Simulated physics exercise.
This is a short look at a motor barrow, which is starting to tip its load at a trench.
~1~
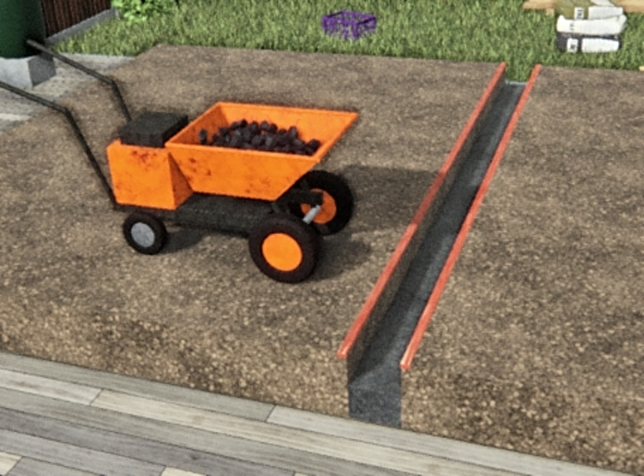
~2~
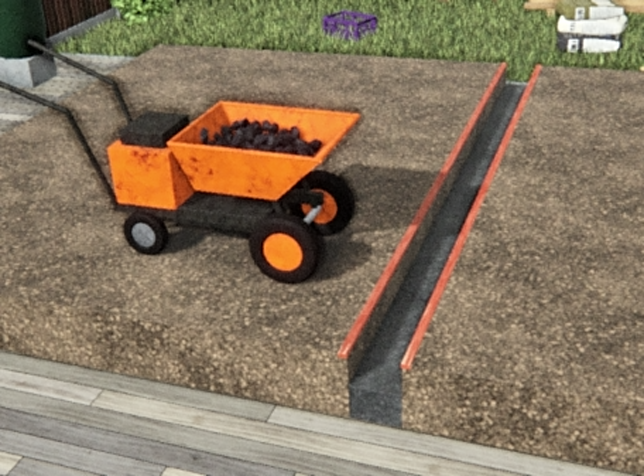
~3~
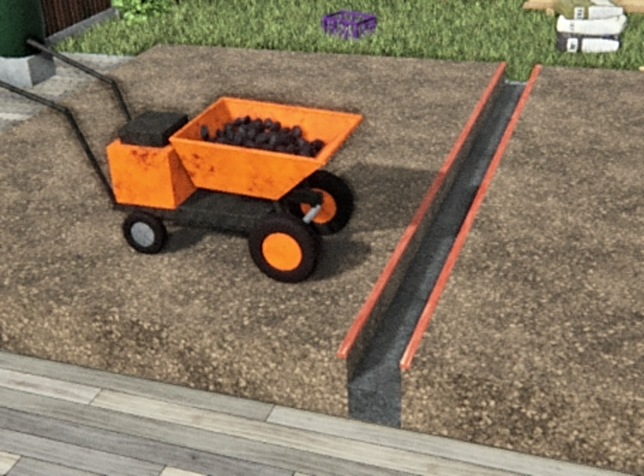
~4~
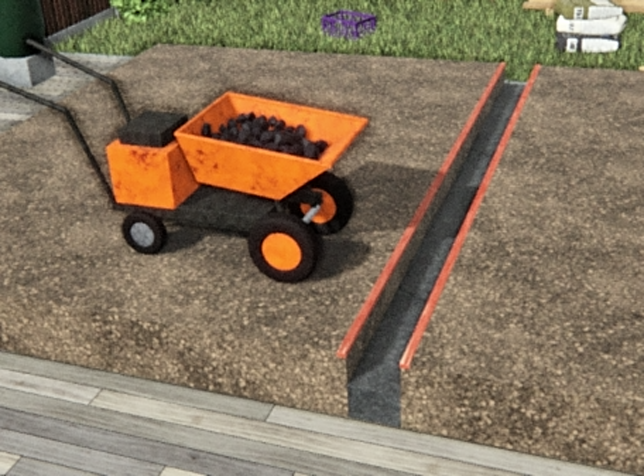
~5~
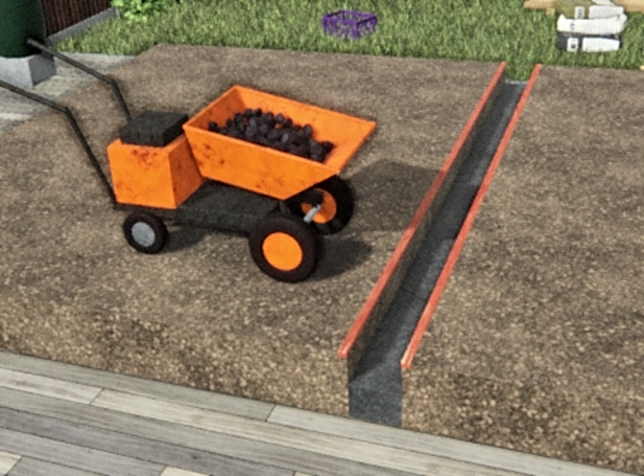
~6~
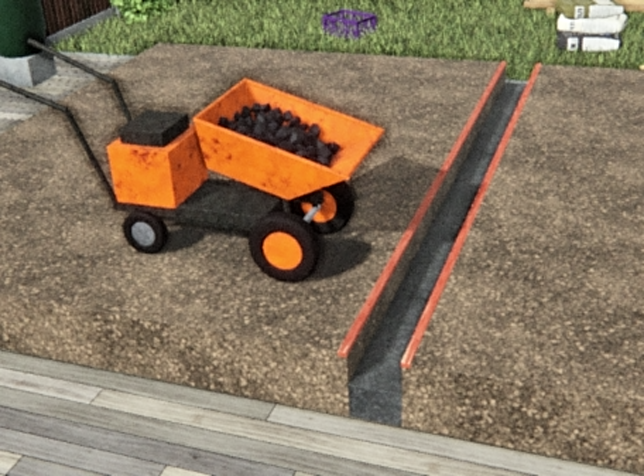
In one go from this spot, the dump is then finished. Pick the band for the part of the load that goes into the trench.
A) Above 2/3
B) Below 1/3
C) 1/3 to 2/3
Above 2/3.
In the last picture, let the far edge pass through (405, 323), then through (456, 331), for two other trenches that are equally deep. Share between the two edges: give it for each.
First one: 50 per cent; second one: 100 per cent.
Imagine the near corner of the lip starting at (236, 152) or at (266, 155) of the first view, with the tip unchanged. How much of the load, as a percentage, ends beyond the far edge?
The first gives close to 0 per cent and the second 0 per cent.
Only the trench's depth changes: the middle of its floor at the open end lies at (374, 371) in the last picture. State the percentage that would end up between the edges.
Close to 50 per cent, I reckon.
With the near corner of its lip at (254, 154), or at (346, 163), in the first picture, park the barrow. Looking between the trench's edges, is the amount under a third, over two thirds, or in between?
In the first case the middle third, in the second case below one third.
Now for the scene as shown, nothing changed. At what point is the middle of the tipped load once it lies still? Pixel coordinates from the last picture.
The centre comes to rest near (422, 286).
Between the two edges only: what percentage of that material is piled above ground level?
Roughly 10 %.
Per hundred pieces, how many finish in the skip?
About 5 in a hundred.
Shortly afterwards, skip tipped steeply; the whole lot in the skip.
Next, skip tipped right over; near two thirds in the skip; near a quarter in or heaped over the trench; only a few beyond it; only a few falling.
Some moments later, skip tipped right over; a little in the skip; the bulk in or heaped over the trench; a little beyond it.
In the end, skip tipped right over; only a few in the skip; the bulk in or heaped over the trench; a little beyond it.
